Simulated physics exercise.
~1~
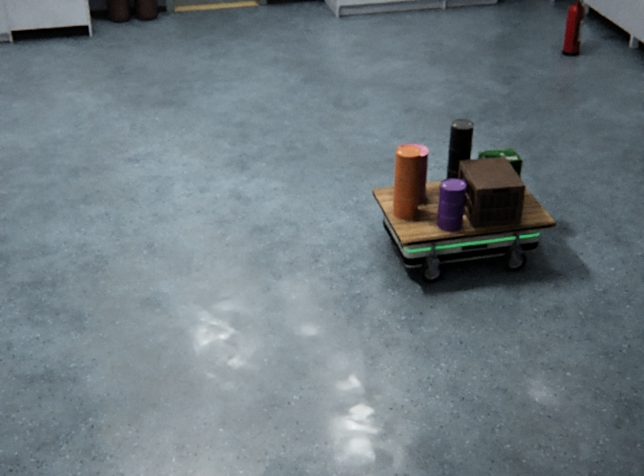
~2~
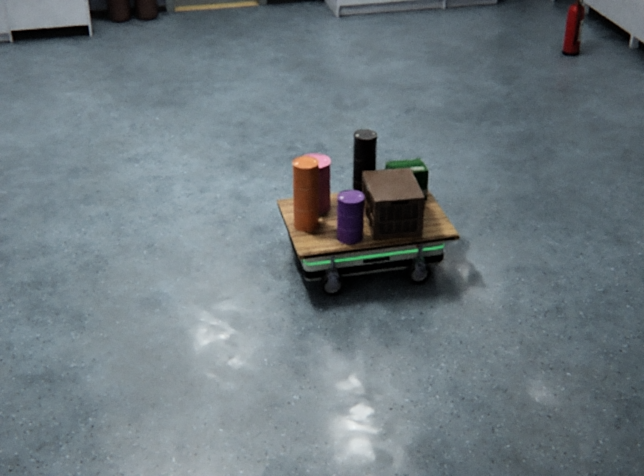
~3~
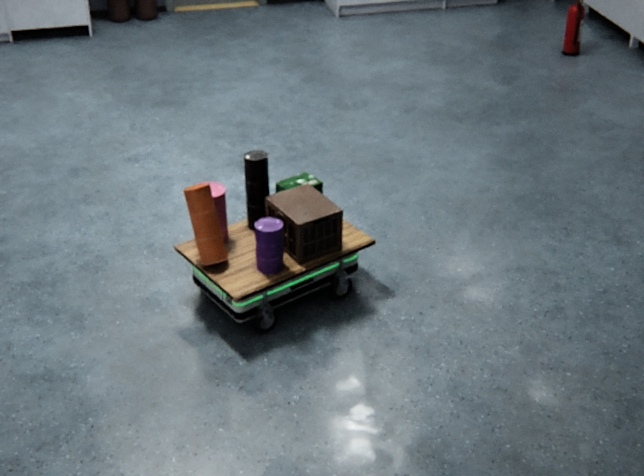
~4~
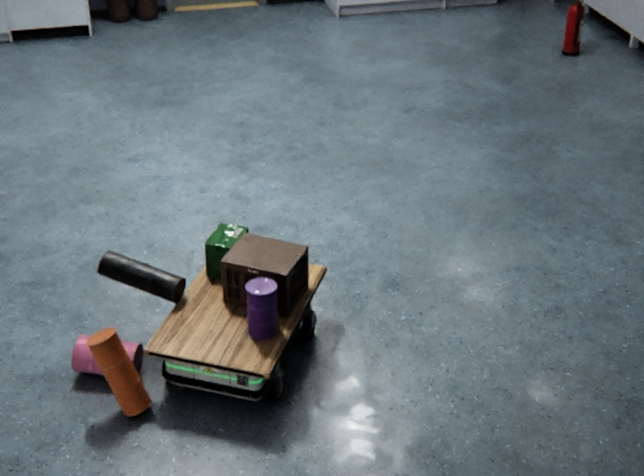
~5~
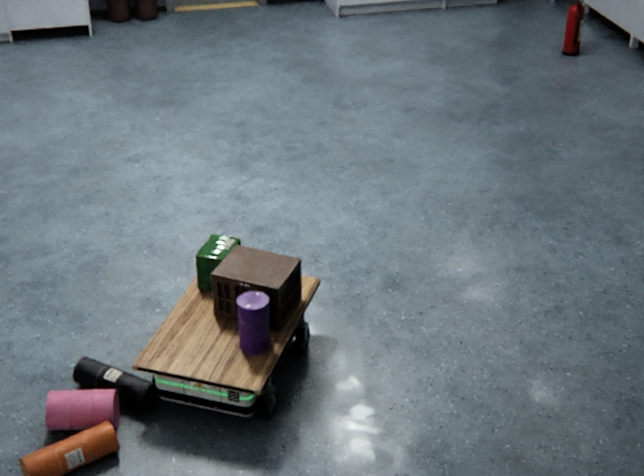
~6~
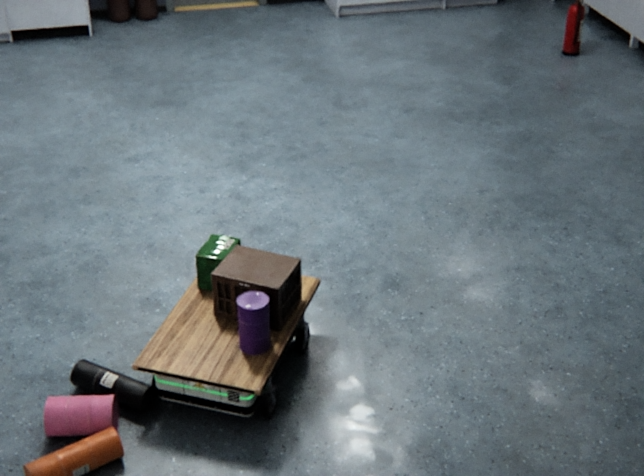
We see a wheeled cart carrying six items roll left across a grey floor, then turn toward the viewer as the orange, pink and black canisters topple off, ending stopped with those three lying beside it and the brown crate, purple canister and green parcel still aboard.
